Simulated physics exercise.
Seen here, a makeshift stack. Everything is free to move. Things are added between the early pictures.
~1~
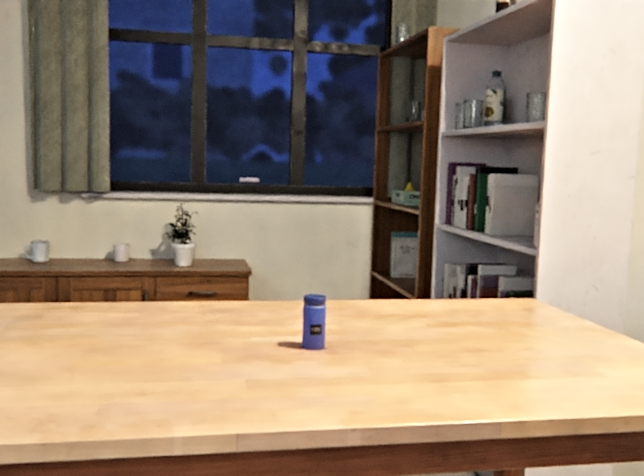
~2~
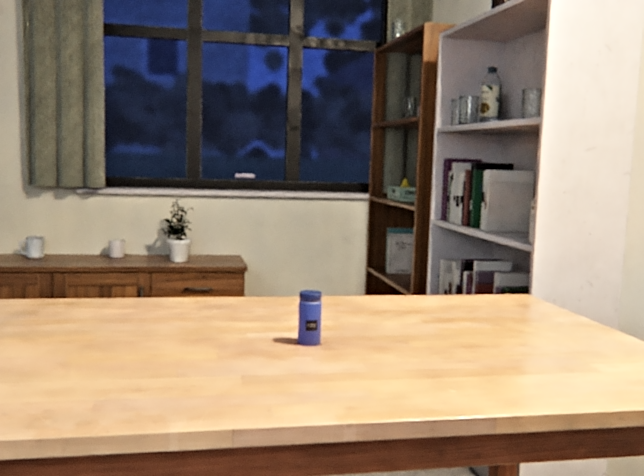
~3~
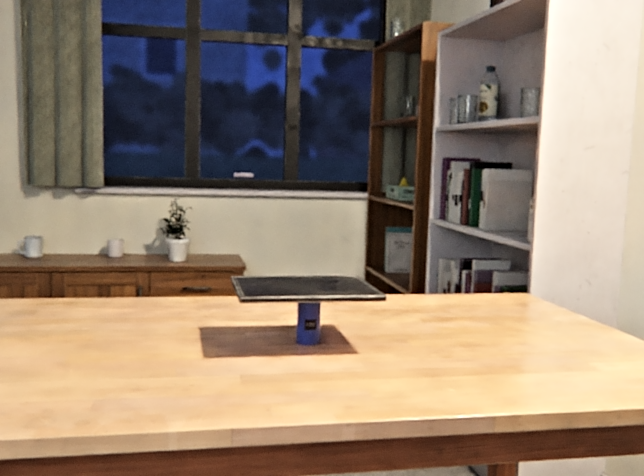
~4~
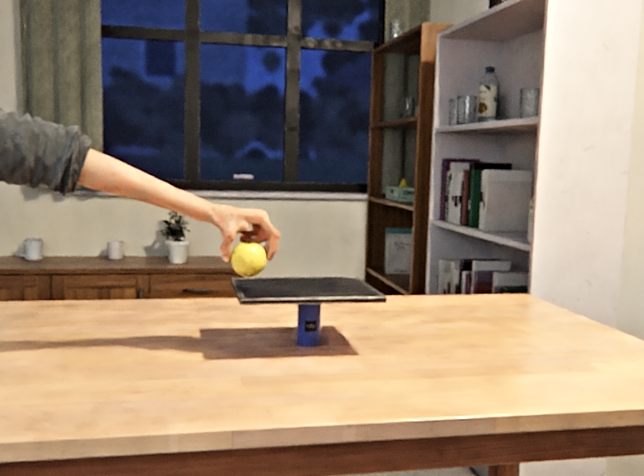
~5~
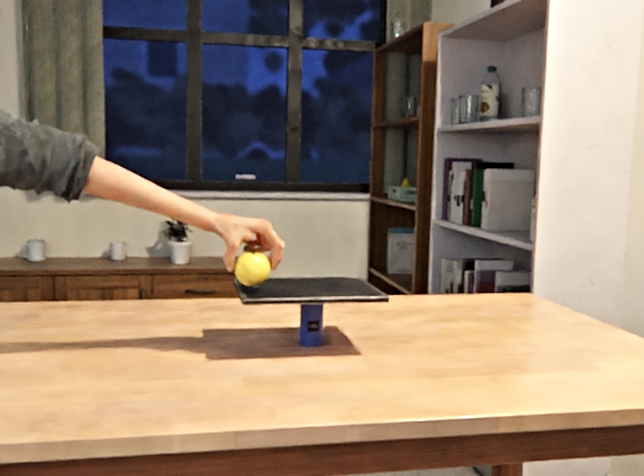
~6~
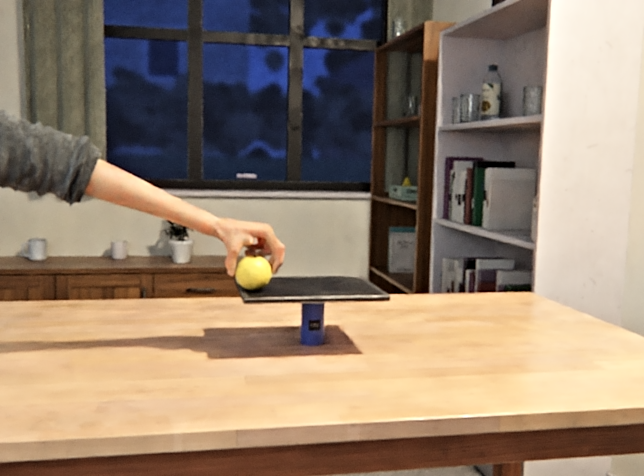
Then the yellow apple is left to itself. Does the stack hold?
It loses its balance.
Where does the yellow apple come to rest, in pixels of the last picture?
At about (208, 337).
Then, 0.30 s on from there, yellow apple now fallen; black lid turned 46° from how it was put.
Then, 0.60 s on from there, black lid turned 35° from how it was put; blue shaker shifted a little.
In the end, fallen, black lid and yellow apple; blue shaker unmoved. At the end, from the last picture's camera, yellow apple near (209, 337). The stack comes apart.
